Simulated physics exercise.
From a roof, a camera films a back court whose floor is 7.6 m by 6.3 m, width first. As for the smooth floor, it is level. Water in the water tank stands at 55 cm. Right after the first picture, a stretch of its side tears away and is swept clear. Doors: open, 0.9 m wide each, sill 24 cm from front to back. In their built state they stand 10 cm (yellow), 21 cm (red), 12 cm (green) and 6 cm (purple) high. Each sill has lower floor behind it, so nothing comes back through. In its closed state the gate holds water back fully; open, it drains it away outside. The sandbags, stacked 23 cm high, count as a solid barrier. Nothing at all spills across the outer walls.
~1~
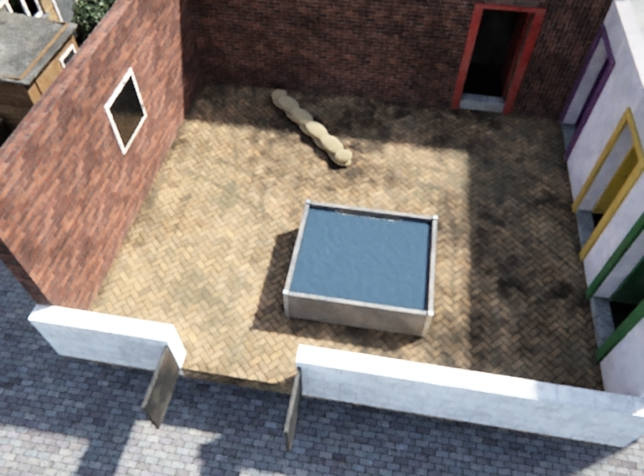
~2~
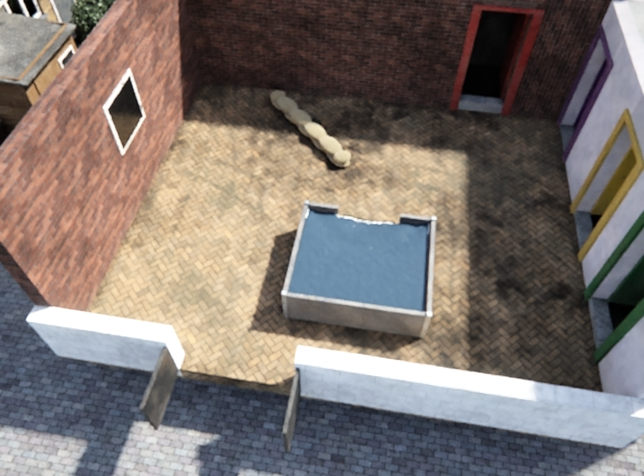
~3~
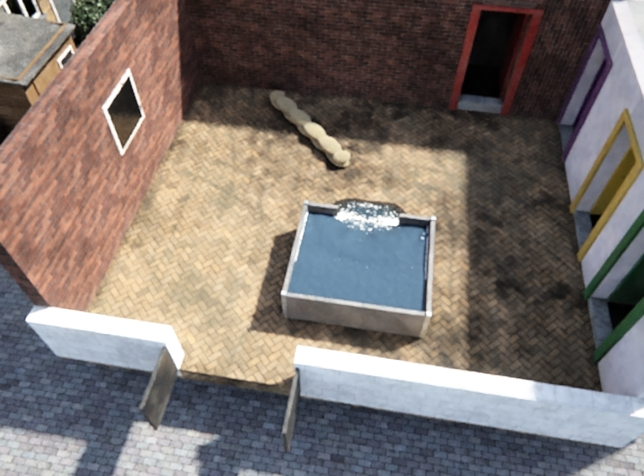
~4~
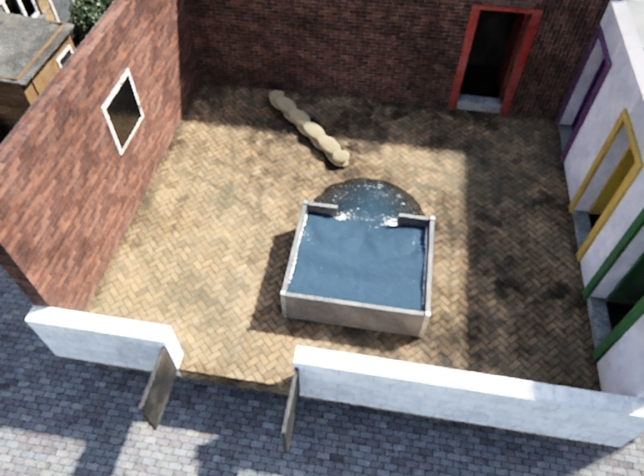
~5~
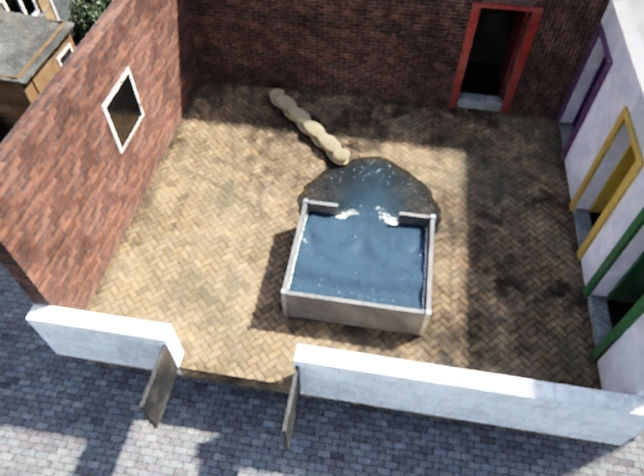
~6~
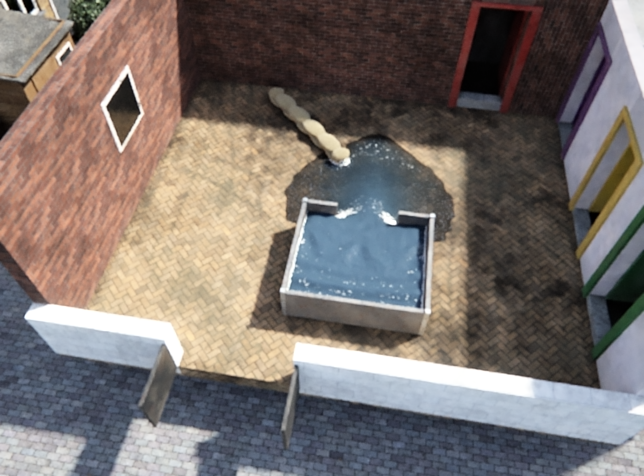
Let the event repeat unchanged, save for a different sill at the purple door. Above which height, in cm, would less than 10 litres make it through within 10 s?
Above roughly 16 cm.
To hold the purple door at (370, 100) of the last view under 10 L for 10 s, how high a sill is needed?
Around 19 cm would do it.
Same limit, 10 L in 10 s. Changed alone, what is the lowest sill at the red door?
Roughly 11.0 cm at red.
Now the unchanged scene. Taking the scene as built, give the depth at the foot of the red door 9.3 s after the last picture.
Depth: Near 7.0 cm.
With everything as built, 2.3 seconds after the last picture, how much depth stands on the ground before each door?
Depths in cm - yellow: 0, red: 14, green: 0, purple: 11.
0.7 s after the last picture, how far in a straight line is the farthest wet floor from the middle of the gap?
Close to 3.6 metres, I'd say.
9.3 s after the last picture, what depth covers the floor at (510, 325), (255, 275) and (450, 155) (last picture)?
Approx. 2 / 2 / 4 cm.
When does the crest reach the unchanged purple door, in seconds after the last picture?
Peak: Close to 2.8 s.
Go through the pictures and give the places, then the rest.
In the first frame, the water tank at (364, 257) is whole and still, 55 cm deep; the purple door at (583, 99) is dry.
In the second frame, water pours out on the far side and has run 0.3 m, to a hidden place; about 7 cm deep outside, 55 cm at the back.
In the third frame, the front is at (346, 202), 0.7 m from the gap on the far side; 0.8 m2 of floor is wet, 55 cm left at the back.
In the fourth frame, the gap is on the far side, the front 1.3 m out at (359, 182); the back of the water tank holds 55 cm.
In the fifth frame, the gap is on the far side, the front 1.9 m out at (376, 159); the back of the water tank holds 52 cm.
In the sixth frame, the front is at (378, 138), 2.5 m from the gap on the far side; 4.1 m2 of floor is wet, 46 cm left at the back; the purple door at (580, 97), 4.7 m from the gap, is still 2.9 m from the nearest water.
Then, 0.7 s after the last picture water covers 20 % of the floor, deepest (32 cm) near (362, 228); it has not reached the purple door.
Then, 2.3 s after the last picture water covers 40 % of the floor, deepest (22 cm) near (556, 122); 11 cm at the purple door, 1 litre in over its 6 cm sill.
Then, 9.3 s after the last picture water covers 90 % of the floor, deepest (10 cm) near (559, 140); 9 cm at the purple door, 147 litres in over its 6 cm sill.
At the purple door as built, the water peaked near 17 cm, 2.9 s after the last picture.
Run again over the same 10 s with other heights there, 25 litres in over 13 cm, 6 litres over 17.5 cm. The limit of 10 litres is kept from about 16 cm up.
